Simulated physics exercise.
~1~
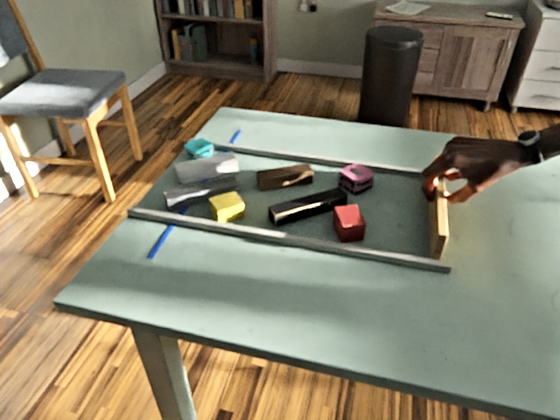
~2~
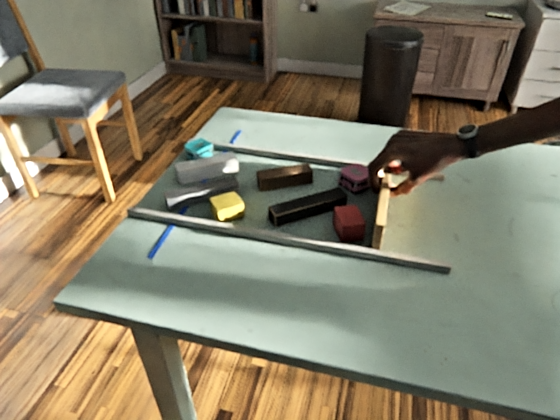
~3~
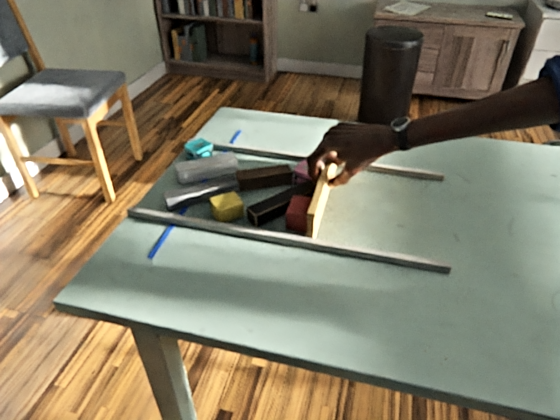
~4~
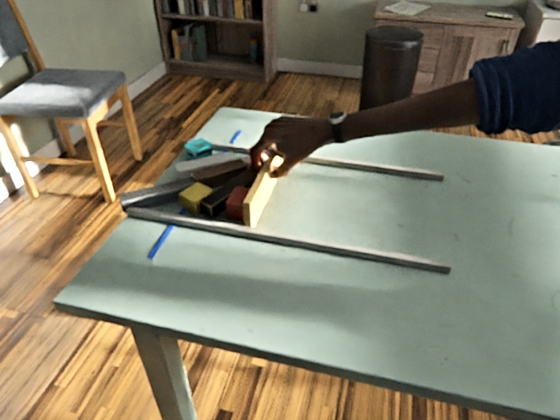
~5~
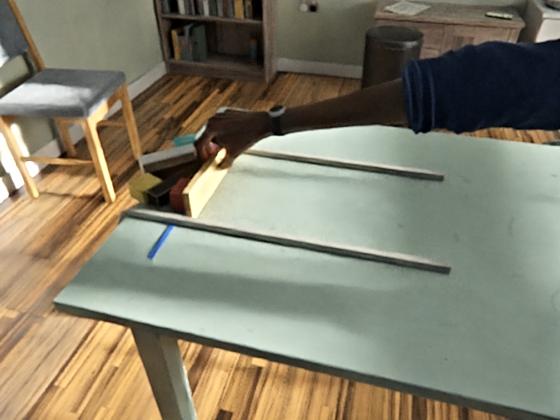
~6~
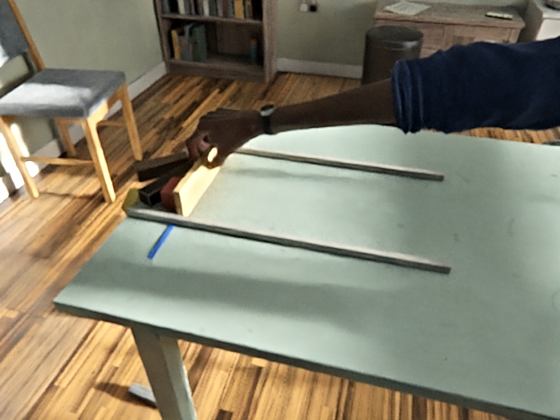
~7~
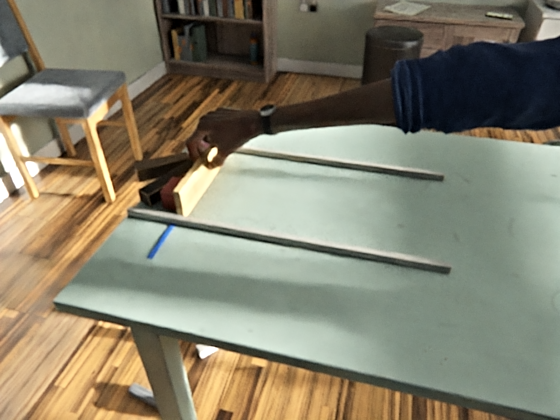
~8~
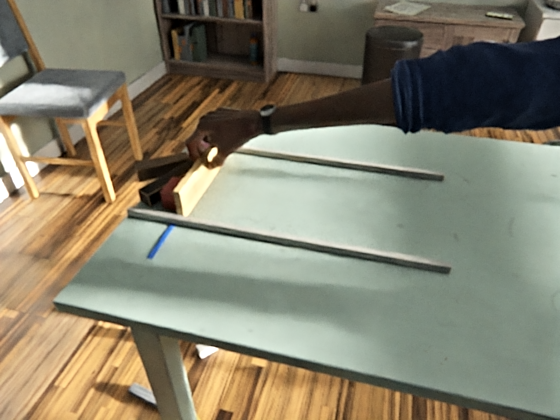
On a pale green table in a wood-floored room, a hand pushed an upright board leftward between two rails, bunching colourful blocks and sticks toward the edge until several dropped off, and the board stopped near the blue tape with a few pieces still against it.
